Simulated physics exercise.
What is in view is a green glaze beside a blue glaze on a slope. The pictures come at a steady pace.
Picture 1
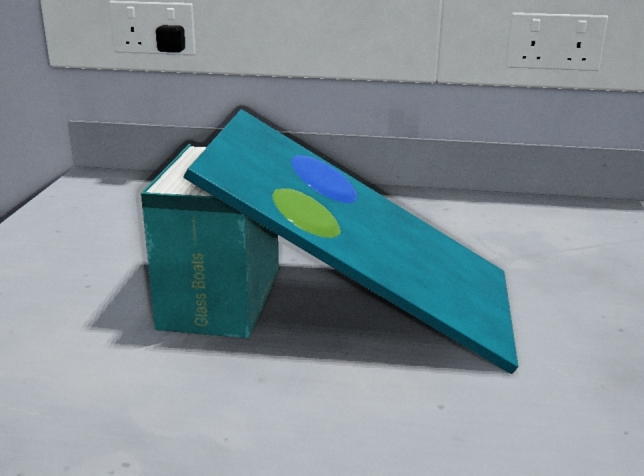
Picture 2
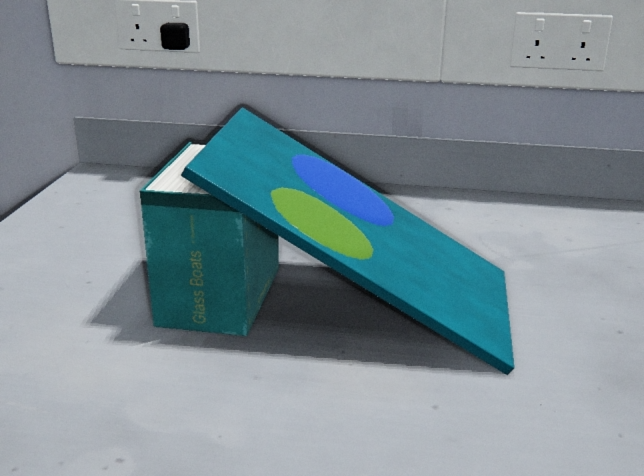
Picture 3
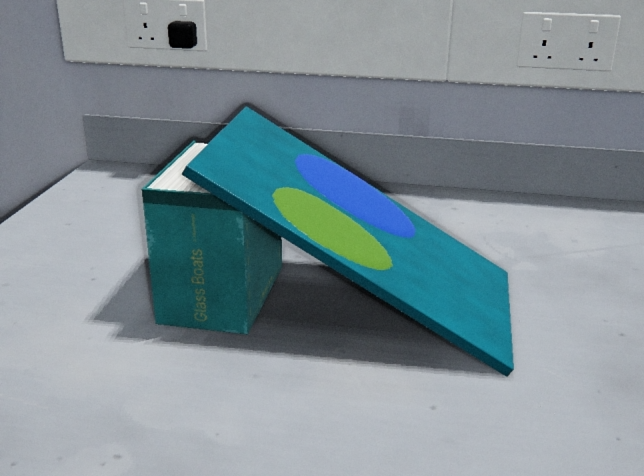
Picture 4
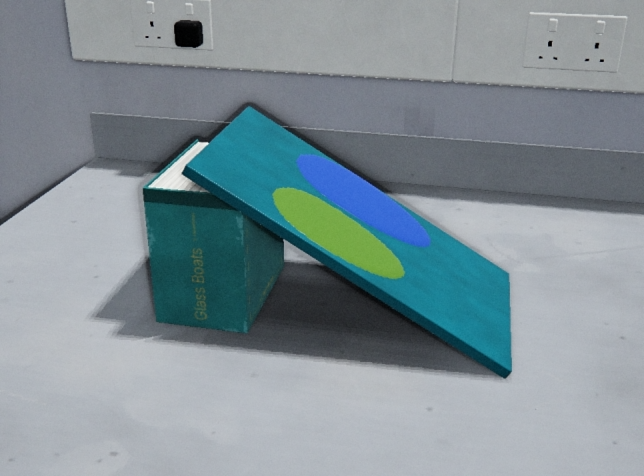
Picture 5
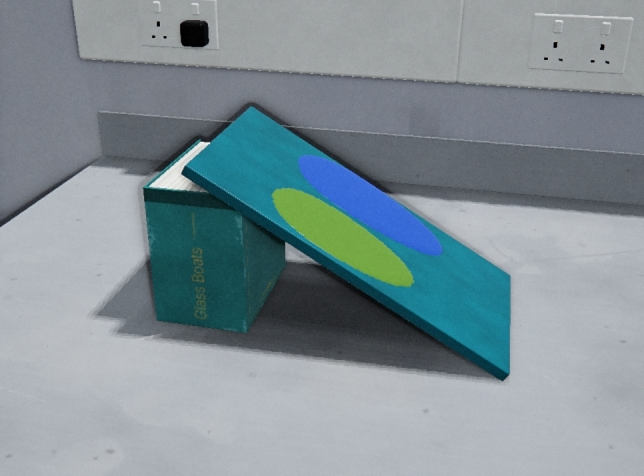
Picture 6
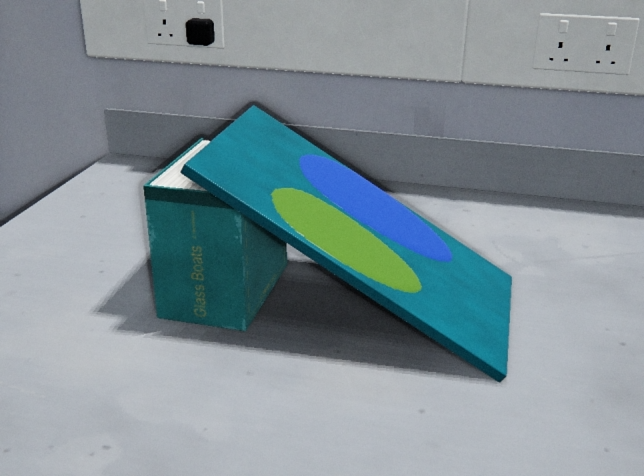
Two glossy patches, a green one on the near side and a blue one beside it, stretch down a tilted teal board toward the lower right, lengthening quickly at first and then more slowly. The board leans on a thick teal book standing at left on a pale grey tabletop, with wall sockets behind, viewed from slightly above. The camera drifts slightly, shifting the background rightward, while book and board stay put.
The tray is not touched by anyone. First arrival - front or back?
Most likely the one in the background arrives first.
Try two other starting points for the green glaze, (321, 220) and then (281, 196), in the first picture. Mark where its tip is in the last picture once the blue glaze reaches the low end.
Its tip is at (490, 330) in the first case and at (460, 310) in the second.
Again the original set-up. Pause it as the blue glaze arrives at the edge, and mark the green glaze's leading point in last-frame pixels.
Tip position, last frame: Approx. (470, 319) px.
A moment on, the green glaze is three quarters of the way down; the blue glaze is close to the edge.
When it is over, the green glaze is close to the edge; the blue glaze is at the low edge.
